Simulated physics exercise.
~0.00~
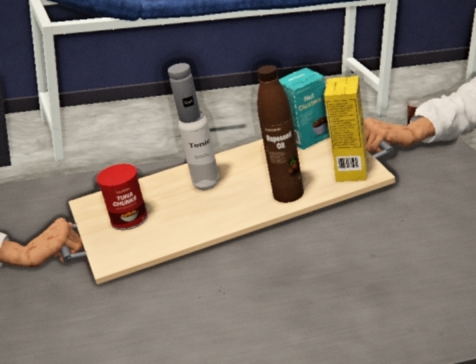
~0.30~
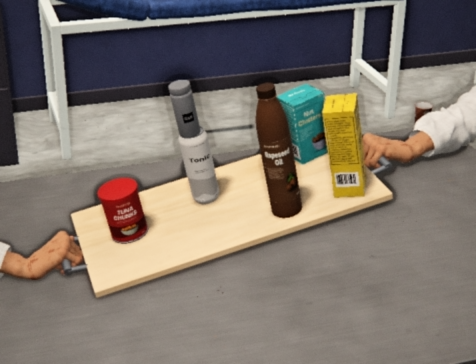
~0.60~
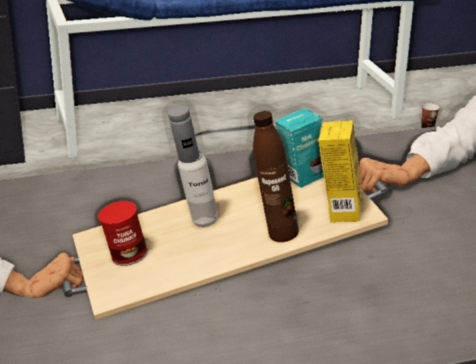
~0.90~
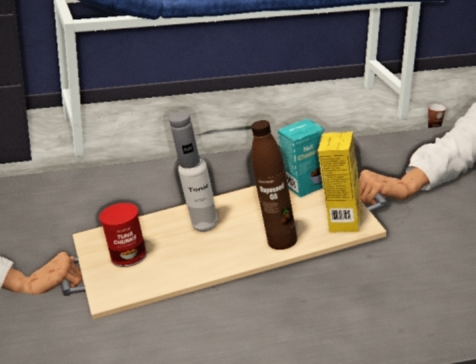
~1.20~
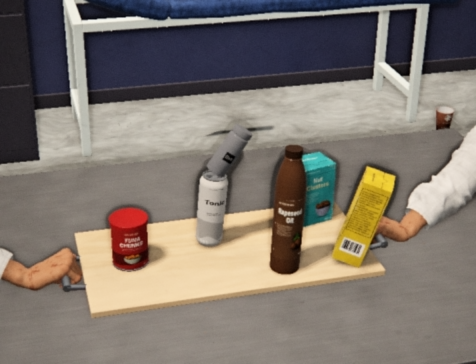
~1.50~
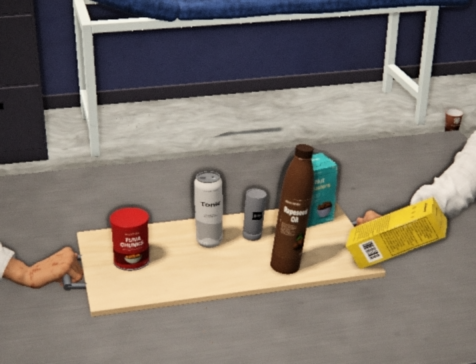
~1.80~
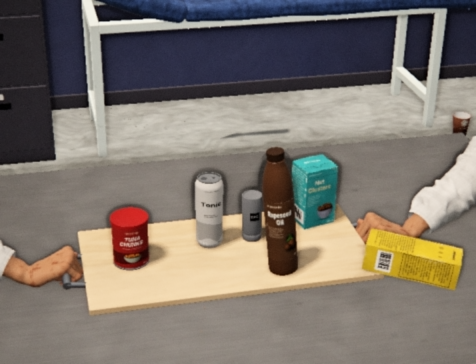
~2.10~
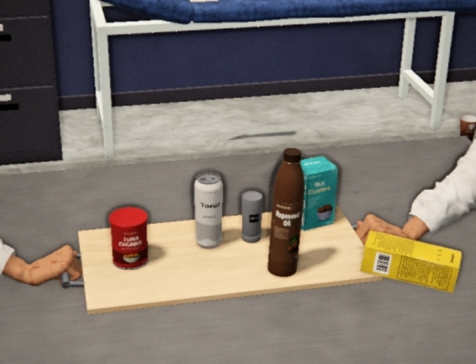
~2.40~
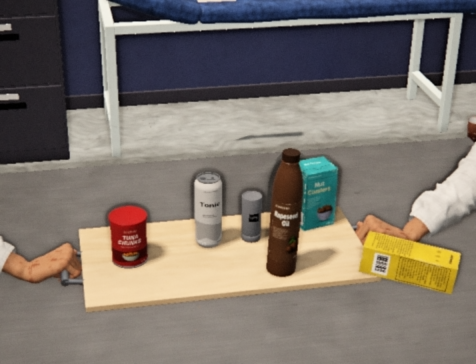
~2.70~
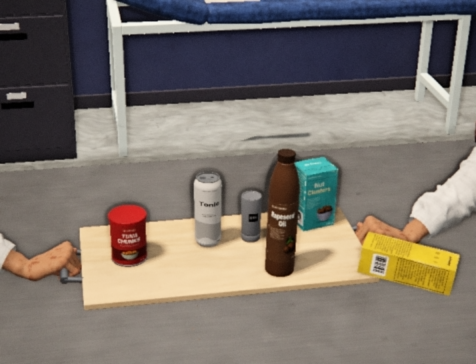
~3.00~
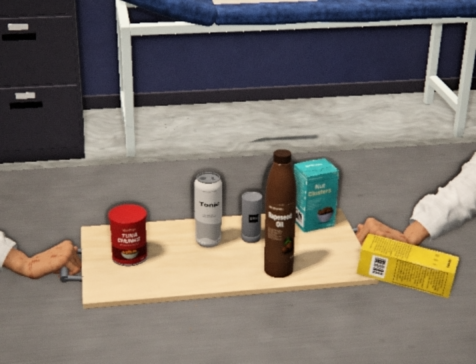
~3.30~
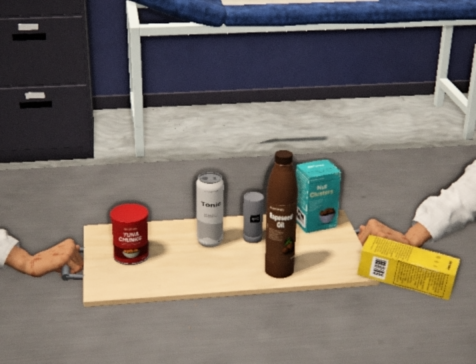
A yellow carton tipped off the right end of a wooden tray as two hands lowered it flat, ending on its side, while a grey shaker toppled from atop a white can and landed upside down beside it; the other items stayed standing.
